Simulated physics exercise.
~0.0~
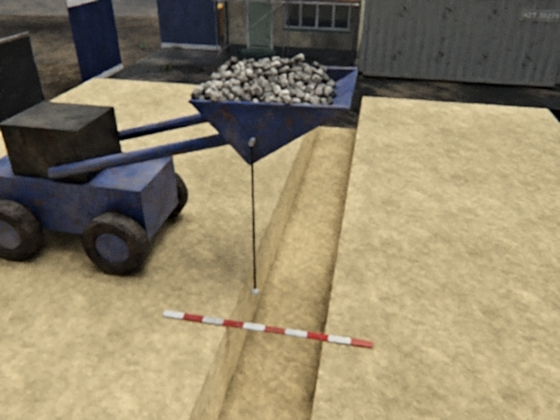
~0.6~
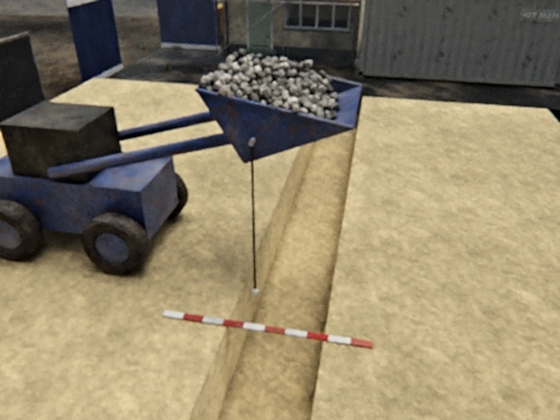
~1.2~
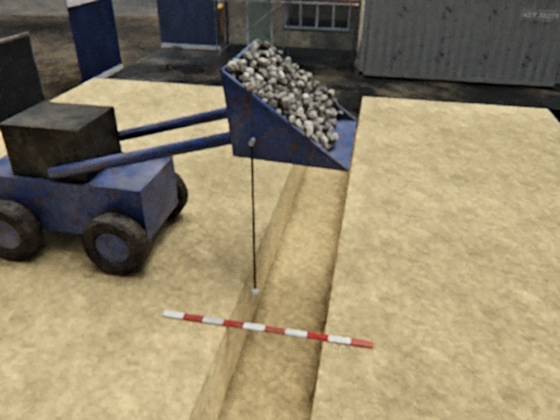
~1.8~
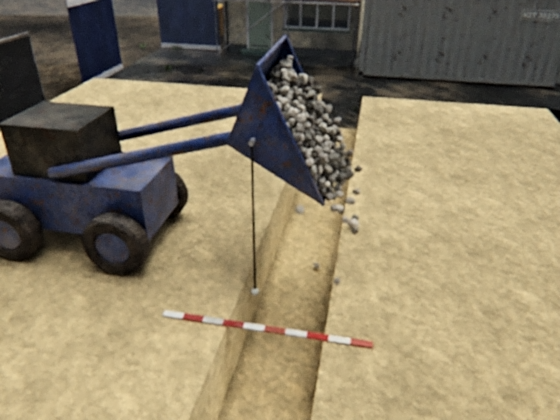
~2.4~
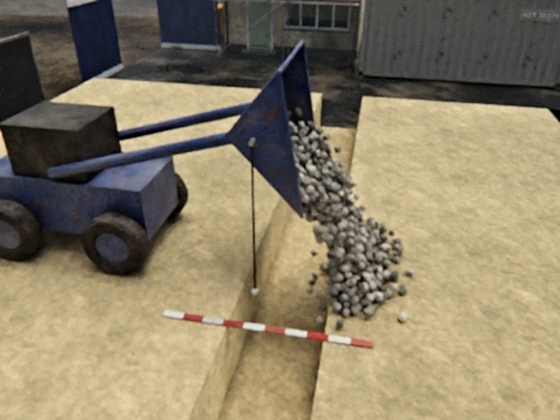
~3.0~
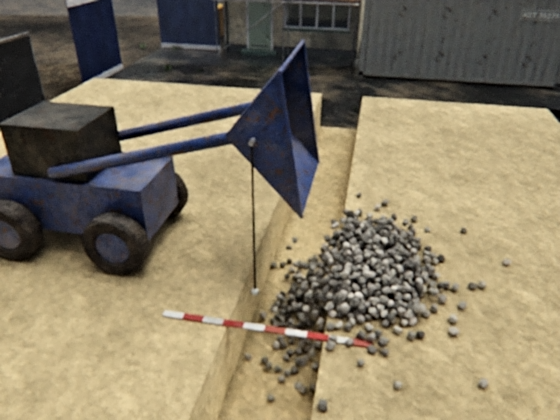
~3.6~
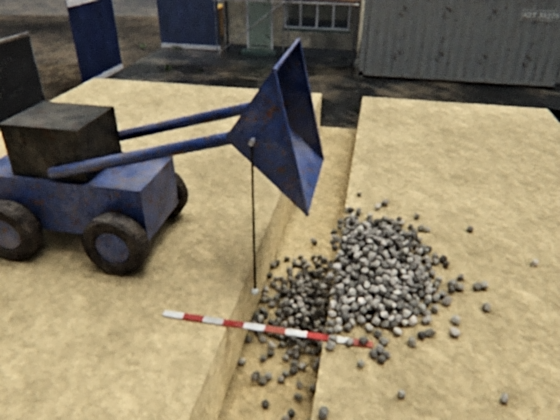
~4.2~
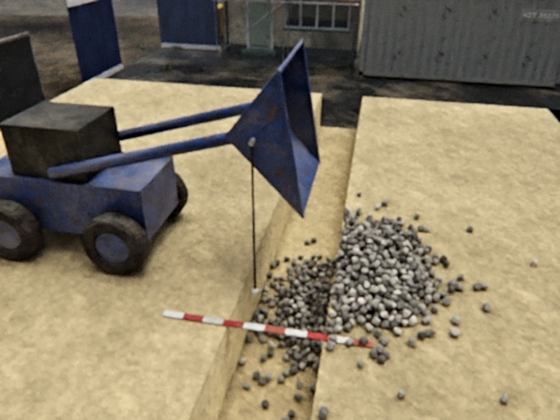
In a sandy yard with a narrow trench, a small blue loader tipped its raised bucket forward and poured out a load of grey stones, which ended up partly in the trench but mostly heaped on the ground to its right.
